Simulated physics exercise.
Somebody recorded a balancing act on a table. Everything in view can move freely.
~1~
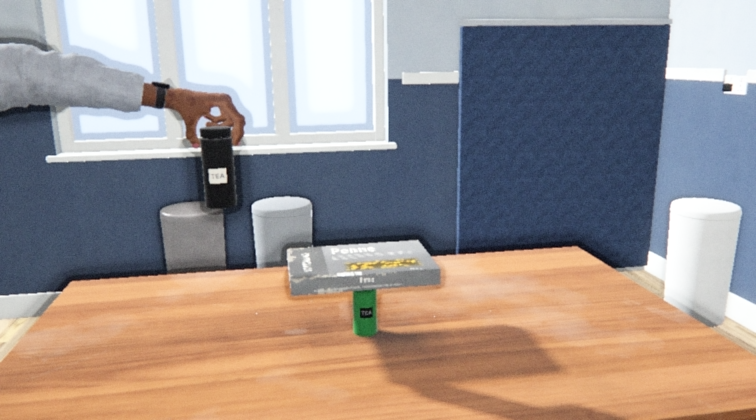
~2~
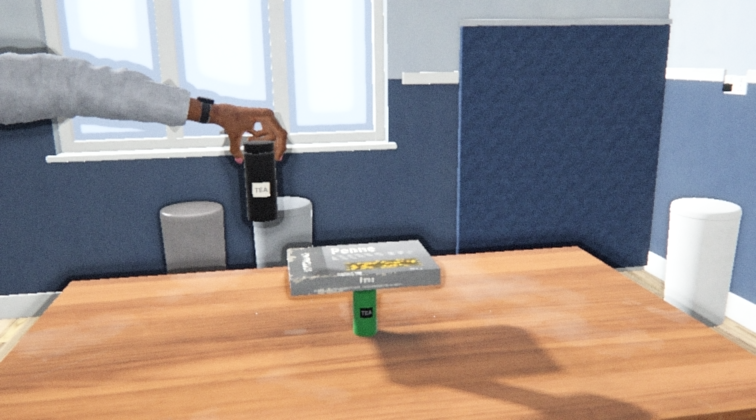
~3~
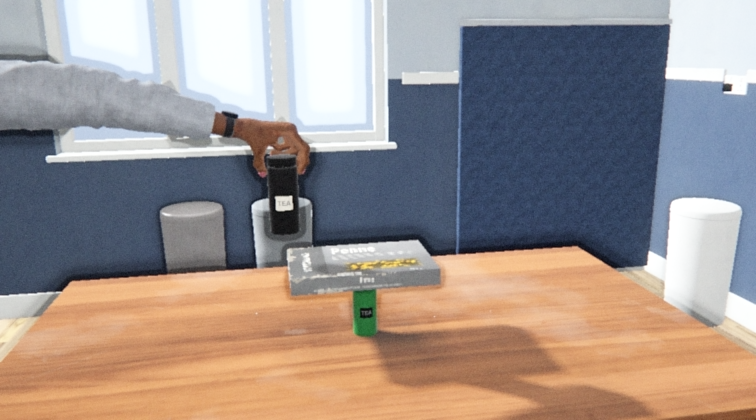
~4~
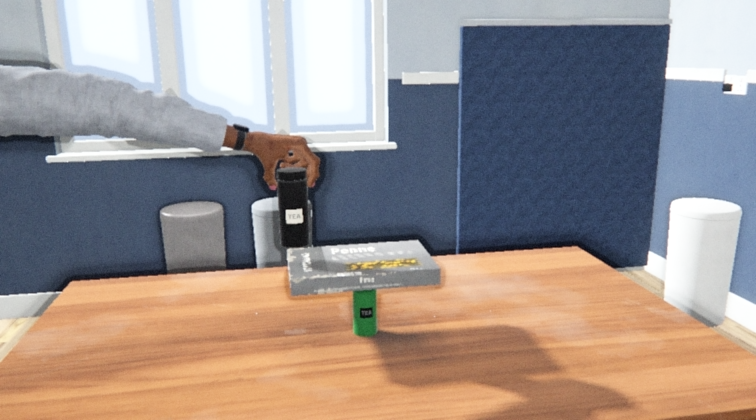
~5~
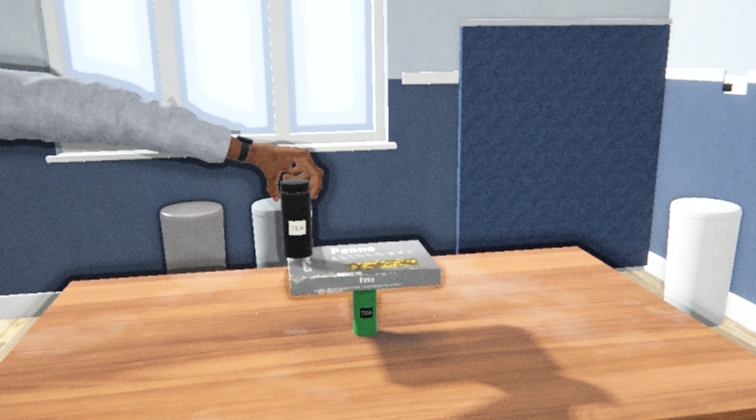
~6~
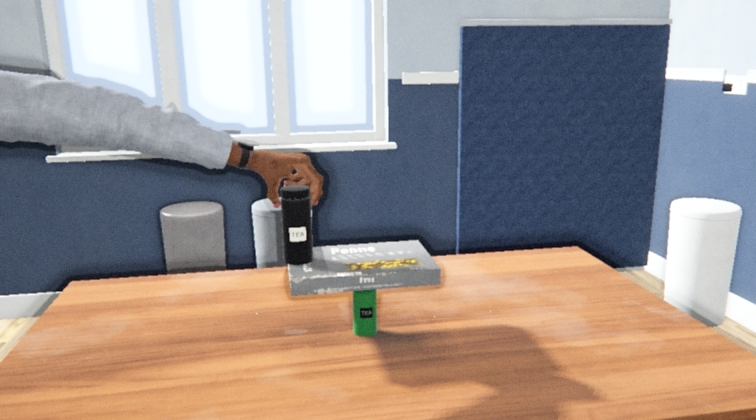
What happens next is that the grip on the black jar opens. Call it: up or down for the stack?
Down - it falls.
Then, 0.40 s on from there, black jar now fallen; grey packet on its side.
Then, 0.70 s on from there, grey packet on its side.
In the end, fallen, grey packet and black jar; green shaker unmoved. The stack gives way.
